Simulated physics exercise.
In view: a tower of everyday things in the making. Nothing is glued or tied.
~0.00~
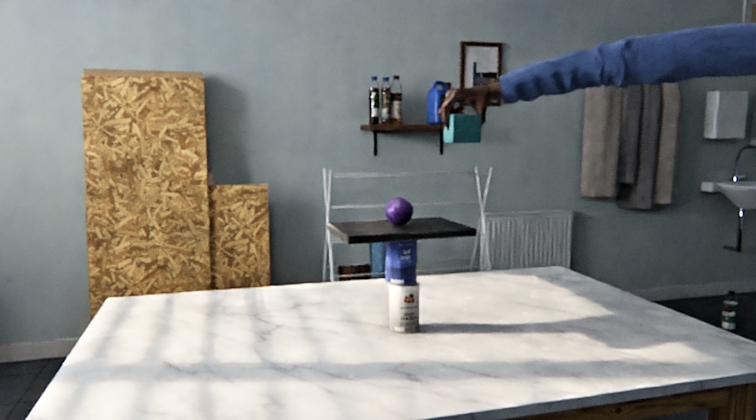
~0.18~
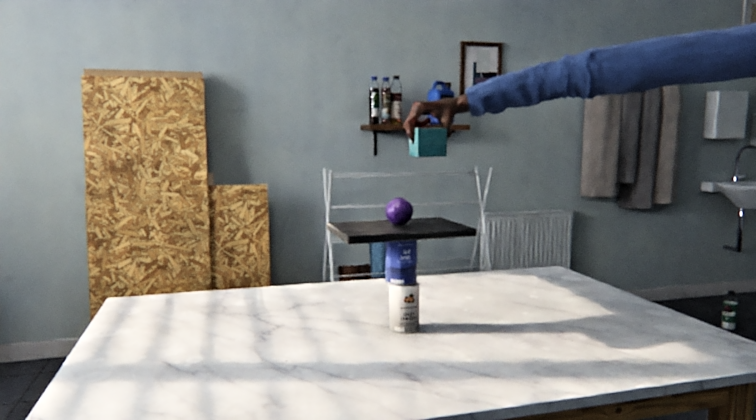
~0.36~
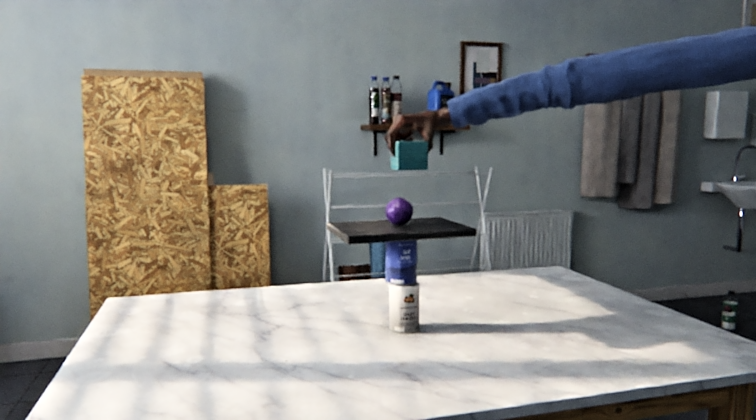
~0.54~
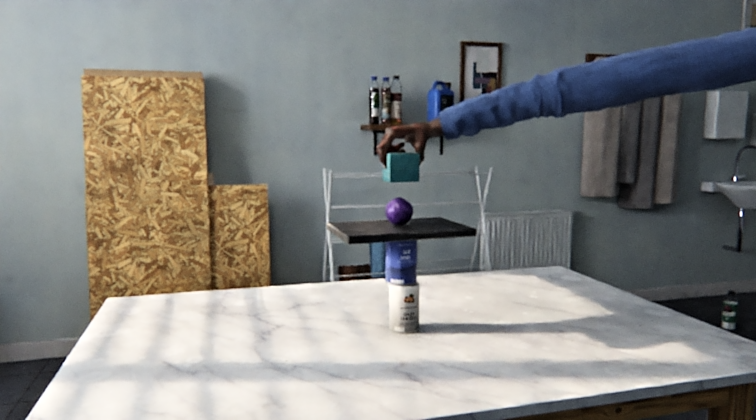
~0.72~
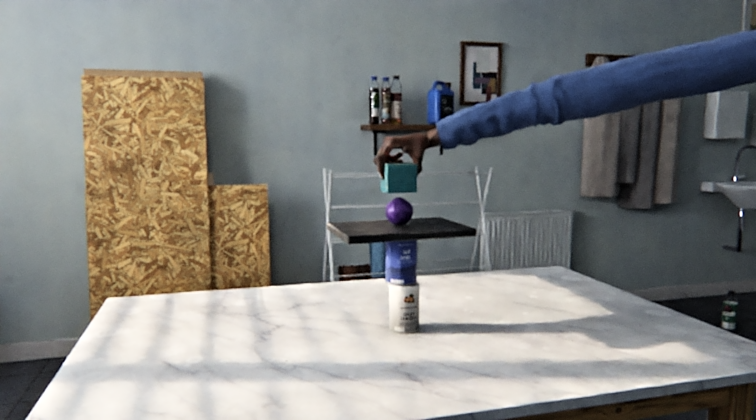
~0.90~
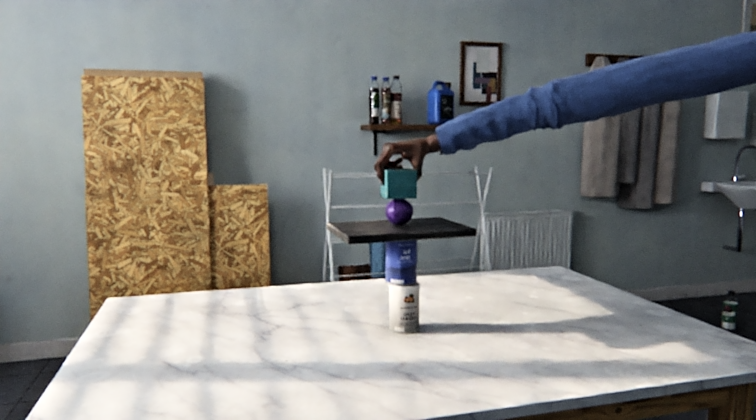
A blue-sleeved arm carrying a turquoise block leftward and down, then setting it on a purple ball atop a stacked tower.
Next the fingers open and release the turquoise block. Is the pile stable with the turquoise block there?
Outcome: The pile comes apart.
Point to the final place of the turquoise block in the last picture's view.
At about (246, 343).
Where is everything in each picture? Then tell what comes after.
On its way; turquoise block (462, 129); white tin (405, 306), in the first picture.
On its way; turquoise block (428, 142); blue tin (401, 258), in the second picture.
On its way; turquoise block (409, 155); white tin (405, 306), in the third picture.
On its way; turquoise block (401, 167); blue tin (401, 258), in the fourth picture.
On its way; turquoise block (399, 178); white tin (405, 306), in the fifth picture.
Set down, still held; turquoise block (399, 183); blue tin (401, 258), in the sixth picture.
After 1.50 s, turquoise block now fallen.
After 1.80 s, black tray turned 9° from how it was put.
After 1.90 s, things are still on the move.
After 2.20 s, as before.
In the end (2.7 s), fallen, turquoise block; the other 4 unmoved. At the end, from the last picture's camera, turquoise block near (246, 343). The pile gives way.
